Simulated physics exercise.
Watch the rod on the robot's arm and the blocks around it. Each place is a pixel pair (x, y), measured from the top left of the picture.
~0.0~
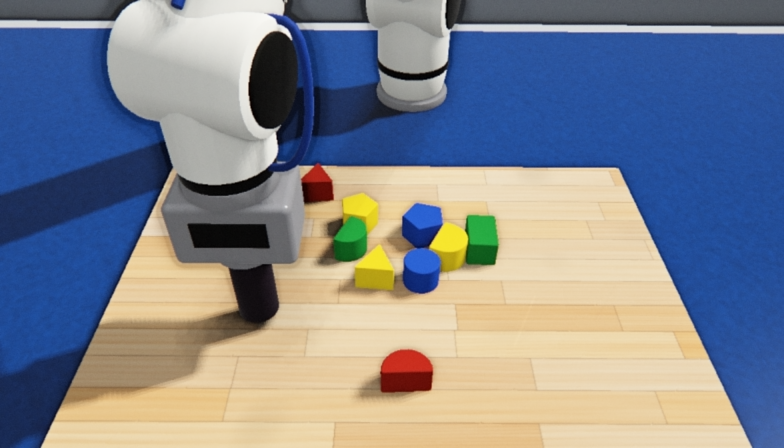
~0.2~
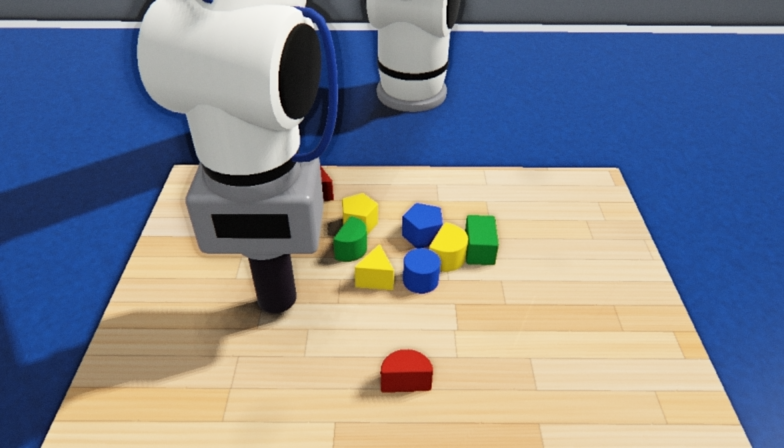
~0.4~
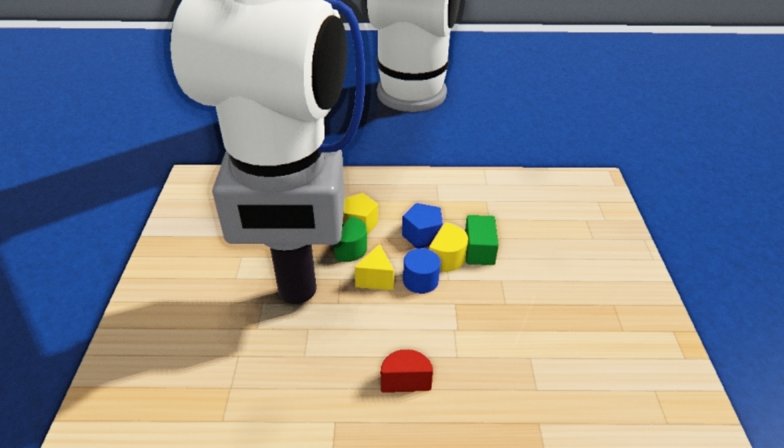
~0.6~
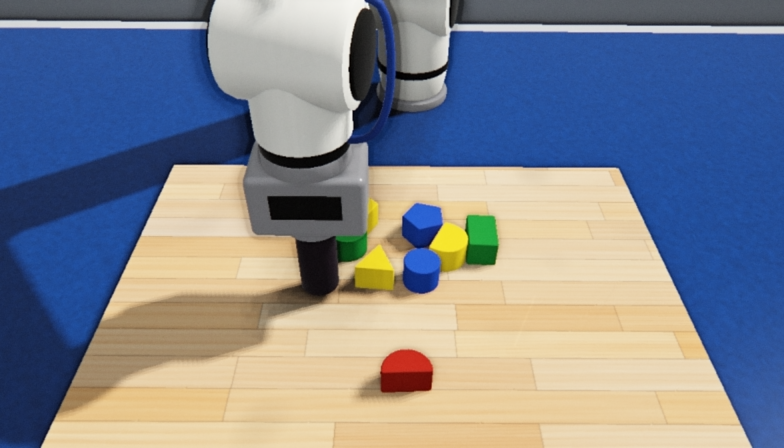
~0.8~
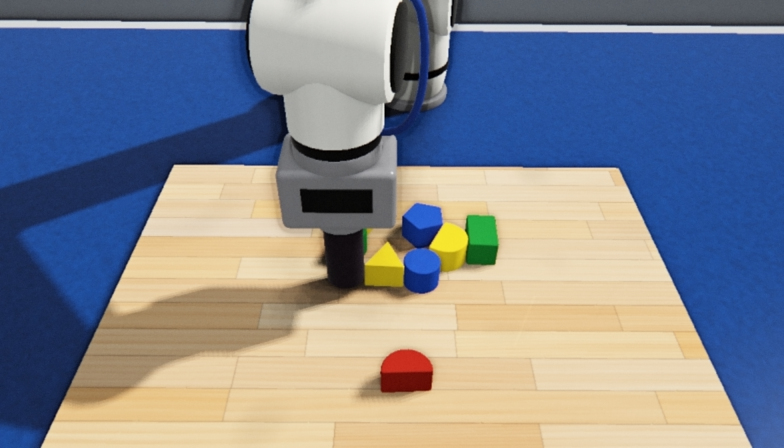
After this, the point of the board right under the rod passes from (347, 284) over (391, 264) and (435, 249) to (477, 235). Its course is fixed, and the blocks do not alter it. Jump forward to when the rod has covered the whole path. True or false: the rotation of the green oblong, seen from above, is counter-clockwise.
True
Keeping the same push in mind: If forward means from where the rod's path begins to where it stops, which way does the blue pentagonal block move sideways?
Shifted left.
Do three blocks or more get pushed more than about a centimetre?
It seems so.
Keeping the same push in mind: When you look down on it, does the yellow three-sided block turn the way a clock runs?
It seems so.
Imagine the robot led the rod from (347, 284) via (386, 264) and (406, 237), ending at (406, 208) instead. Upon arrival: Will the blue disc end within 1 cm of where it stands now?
No, I don't think so.
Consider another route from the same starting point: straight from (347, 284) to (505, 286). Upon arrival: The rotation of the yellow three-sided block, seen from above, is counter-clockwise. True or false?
The claim does not hold.
On the path given first. One third of the way, rod at (391, 255); yellow three-sided block at (425, 257), turned 80° clockwise.
Two thirds of the way, rod at (436, 241); yellow three-sided block at (436, 255); blue pentagonal block at (434, 206), turned 50° anticlockwise; yellow half-round block at (468, 236); green oblong at (496, 226), turned 20° anticlockwise.
At the end, rod at (478, 227); yellow three-sided block at (436, 255), turned 145° clockwise; blue pentagonal block at (437, 202), turned 75° anticlockwise; yellow half-round block at (490, 238), turned 30° clockwise; green oblong at (521, 225), turned 30° anticlockwise.
